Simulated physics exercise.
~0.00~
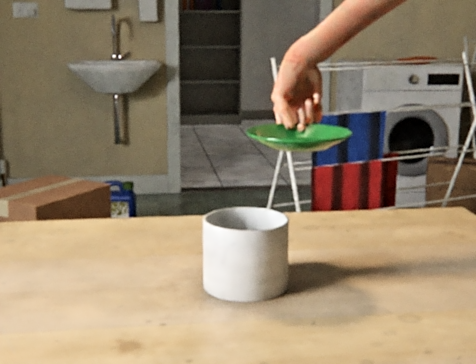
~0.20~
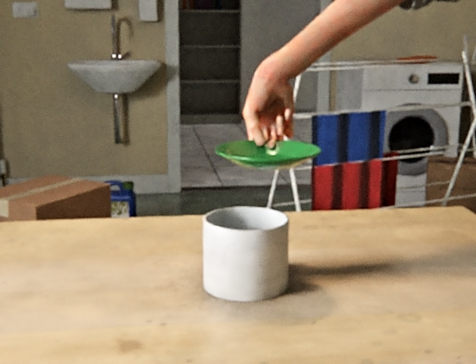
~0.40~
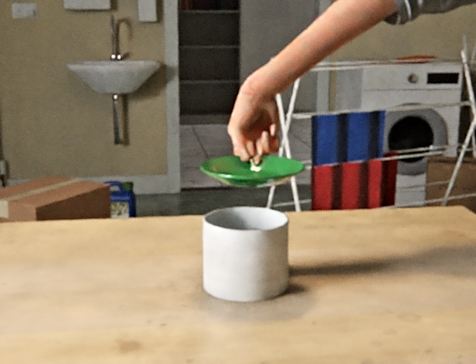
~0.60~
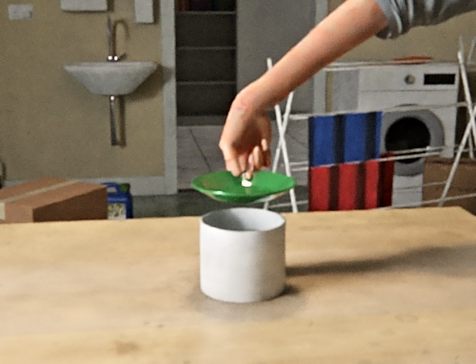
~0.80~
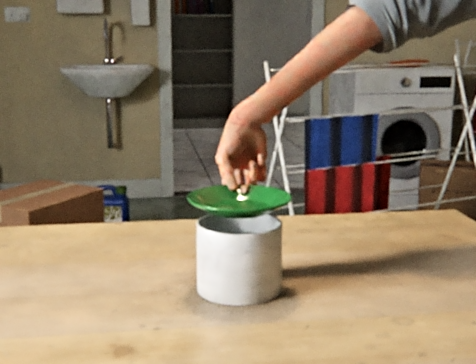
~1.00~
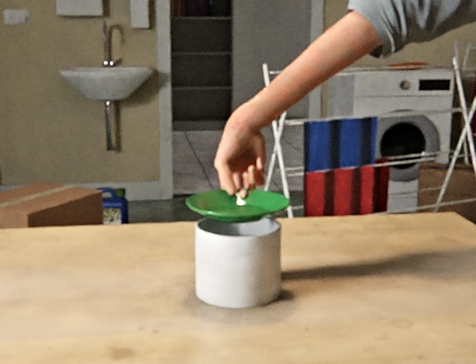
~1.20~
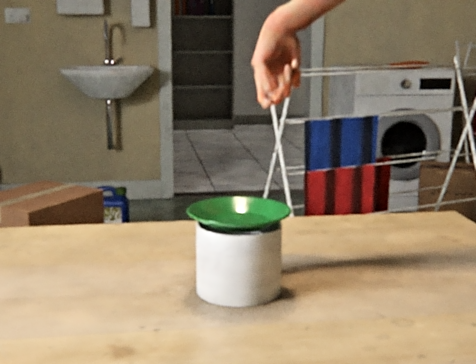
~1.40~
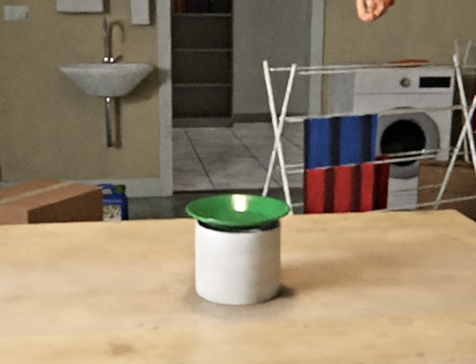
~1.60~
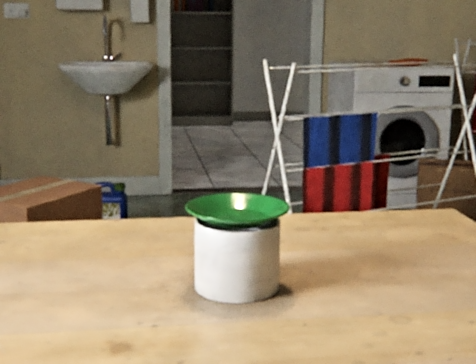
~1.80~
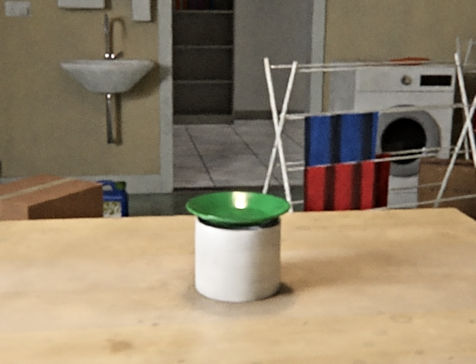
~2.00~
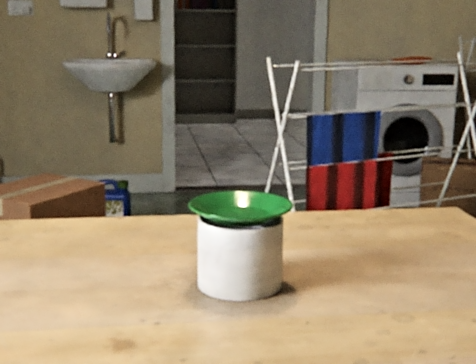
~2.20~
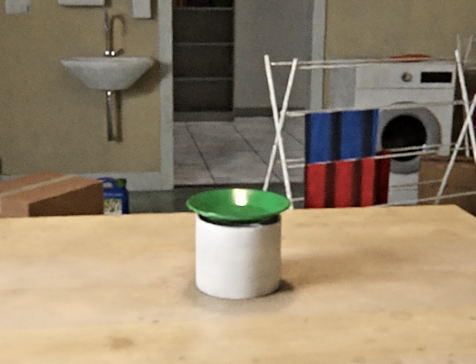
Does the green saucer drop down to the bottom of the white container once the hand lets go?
No, the green saucer stays resting on the rim and covers the white container like a lid.
